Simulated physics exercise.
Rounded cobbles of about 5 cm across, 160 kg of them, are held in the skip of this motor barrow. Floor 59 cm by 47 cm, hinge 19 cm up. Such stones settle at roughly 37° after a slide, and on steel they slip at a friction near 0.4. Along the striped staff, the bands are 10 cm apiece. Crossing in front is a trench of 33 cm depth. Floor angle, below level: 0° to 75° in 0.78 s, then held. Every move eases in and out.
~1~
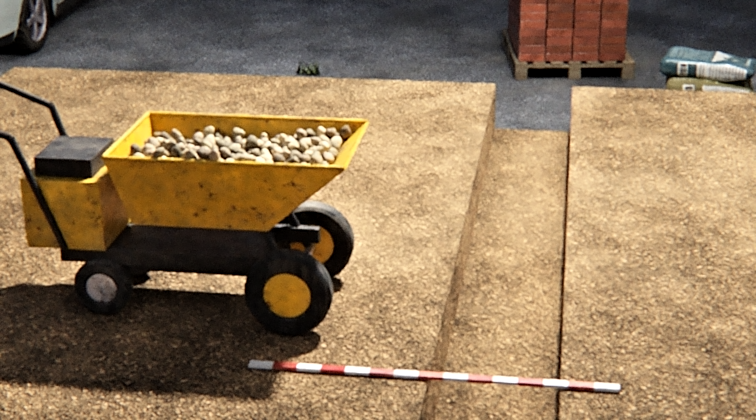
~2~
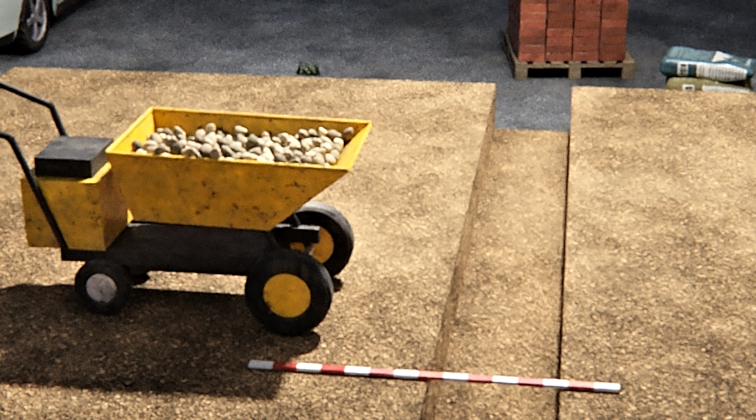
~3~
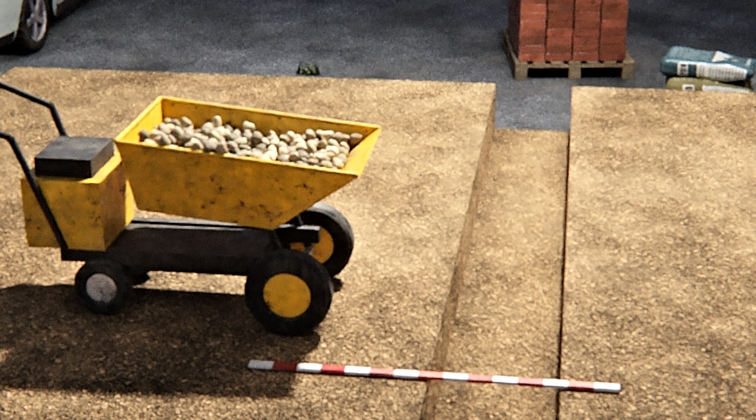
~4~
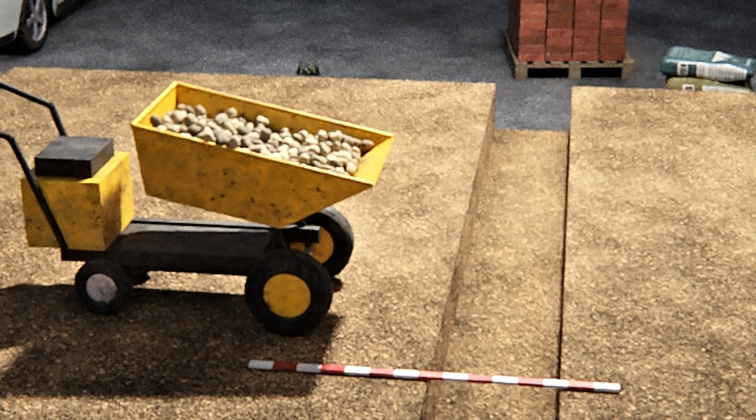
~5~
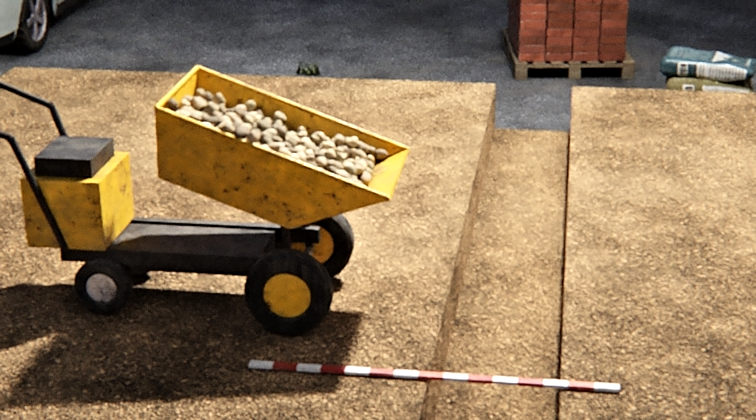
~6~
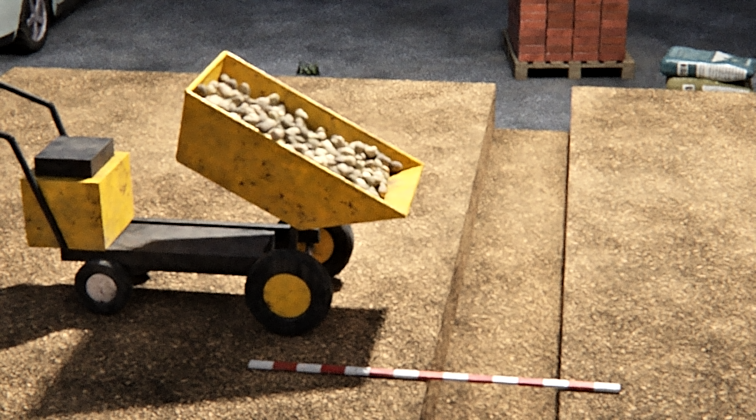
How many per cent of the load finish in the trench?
About 100 per cent.
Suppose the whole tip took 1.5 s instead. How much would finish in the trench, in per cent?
With that change, it comes to around 100 per cent.
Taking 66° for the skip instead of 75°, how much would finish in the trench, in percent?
Roughly 100 per cent would end in the trench.
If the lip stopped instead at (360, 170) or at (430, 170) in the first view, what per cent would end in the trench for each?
From the first place around 100 per cent, from the other around 50.
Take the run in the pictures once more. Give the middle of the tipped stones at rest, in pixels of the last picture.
I'd put it close to (514, 368).
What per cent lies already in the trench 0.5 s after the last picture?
50 per cent, give or take.
Then, 0.2 s after the last picture the floor is at 63°, 100 % in the skip; the foremost stones are at (441, 258).
Then, 0.5 s after the last picture the floor is at 75°, 51 % in the skip, 49 % in the trench; the foremost stones are at (546, 382).
Then, 0.9 s after the last picture the floor is at 75°, 3 % in the skip, 97 % in the trench; the foremost stones are at (559, 353).
Then, 2.9 s after the last picture the floor is at 75°, 0 % in the skip, 100 % in the trench; the foremost stones are at (560, 347).
